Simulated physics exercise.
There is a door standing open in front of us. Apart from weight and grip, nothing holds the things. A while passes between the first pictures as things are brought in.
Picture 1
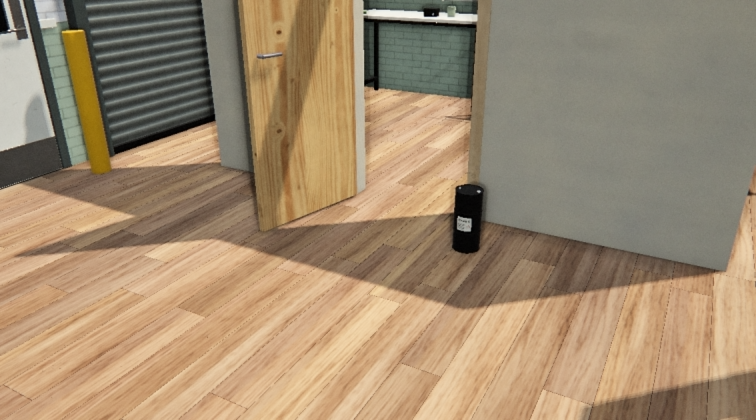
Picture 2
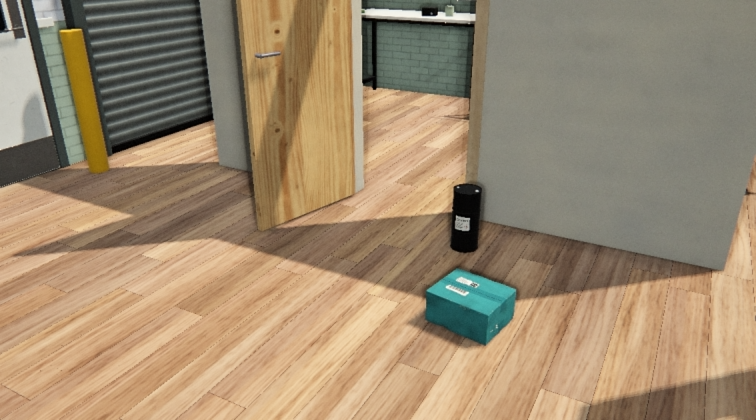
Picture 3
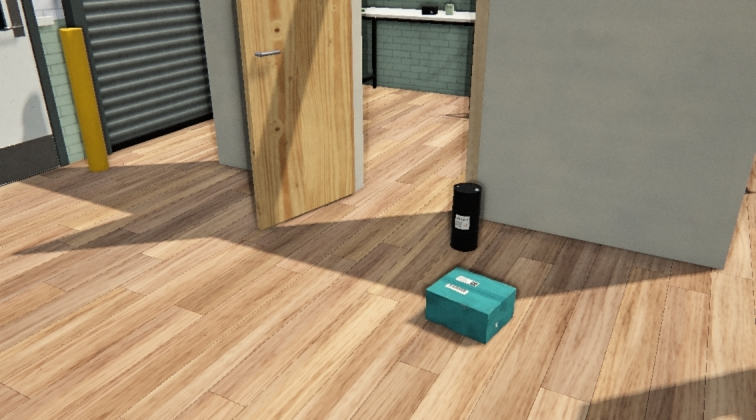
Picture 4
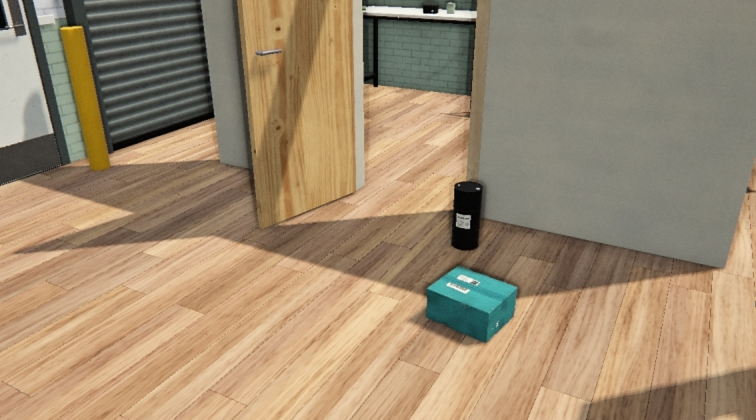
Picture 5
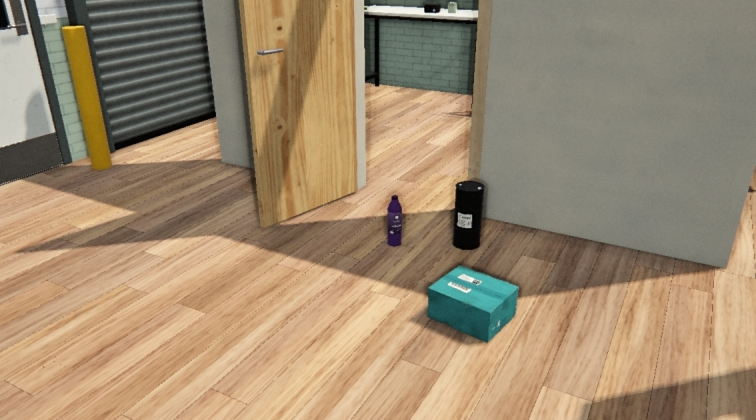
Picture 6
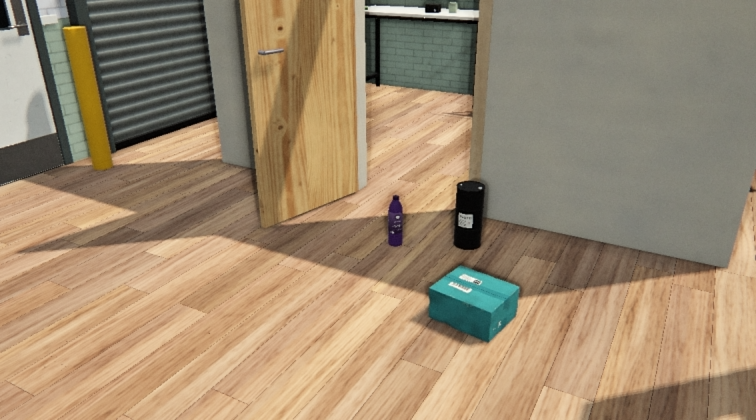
At the start, a wooden door stands open and still, with a black canister on the floor beside the doorway. A turquoise box then appears on the floor in front of the canister, and later a purple bottle appears to the canister's left, while everything else stays essentially still.
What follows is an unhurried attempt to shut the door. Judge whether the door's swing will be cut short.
No, the swing is completed.
Then, 1.10 s past the last view, door at 68°.
Then, 1.70 s past the last view, door at 34°; purple bottle rocked 11° from its first pose near (422, 219).
Then, 2.20 s past the last view, door at 4°; purple bottle rocked 38° from its first pose near (436, 223).
Then, 5.20 s past the last view, door at 0°; purple bottle rocked 72° from its first pose near (451, 220).
Finally, door at 0°; down or leaning hard on the floor, purple bottle; the other 2 still in place. Final places as the last picture's camera would see them, purple bottle near (457, 220).
